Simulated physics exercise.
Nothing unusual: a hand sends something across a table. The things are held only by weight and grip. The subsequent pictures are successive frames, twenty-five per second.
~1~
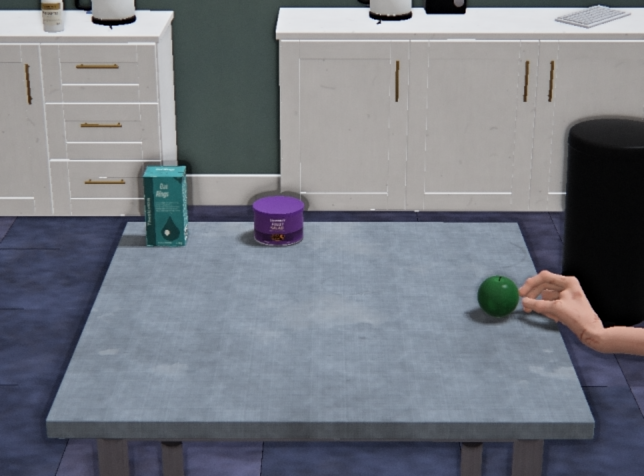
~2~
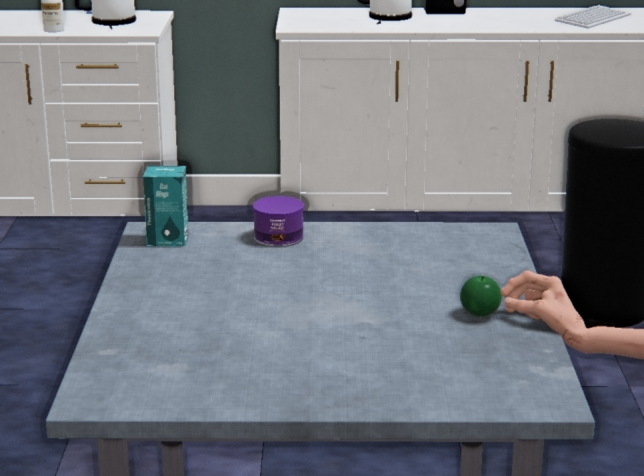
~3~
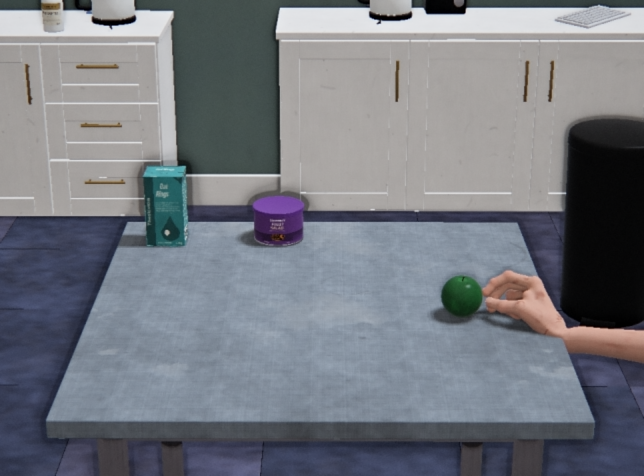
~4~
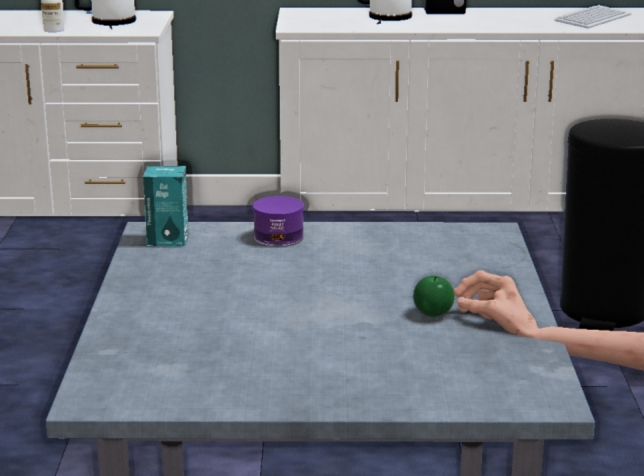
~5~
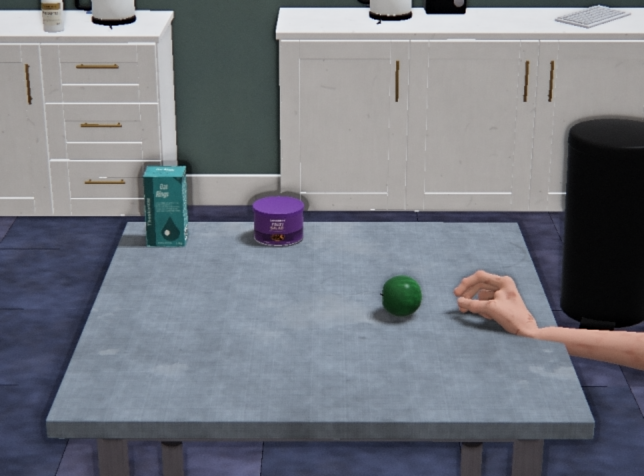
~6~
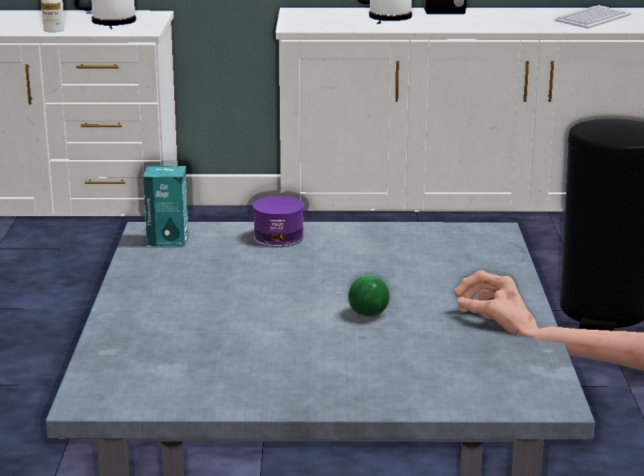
A hand pushing a green apple leftward across a gray table, then releasing it as the apple keeps moving left alone.
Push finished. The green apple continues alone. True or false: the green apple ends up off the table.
True.
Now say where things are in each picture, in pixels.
In the first frame, under the hand; green apple (498, 297).
In the second frame, under the hand; green apple (480, 297).
In the third frame, under the hand; green apple (462, 296).
In the fourth frame, green apple (434, 296).
In the fifth frame, green apple (401, 296) moved about its own width.
In the sixth frame, green apple (369, 296) moved about its own width.
Then, 0.30 s later than the last frame, green apple moved well along near (138, 296).
Then, 0.60 s later than the last frame, green apple now off the table.
When it is over, off the table, green apple.
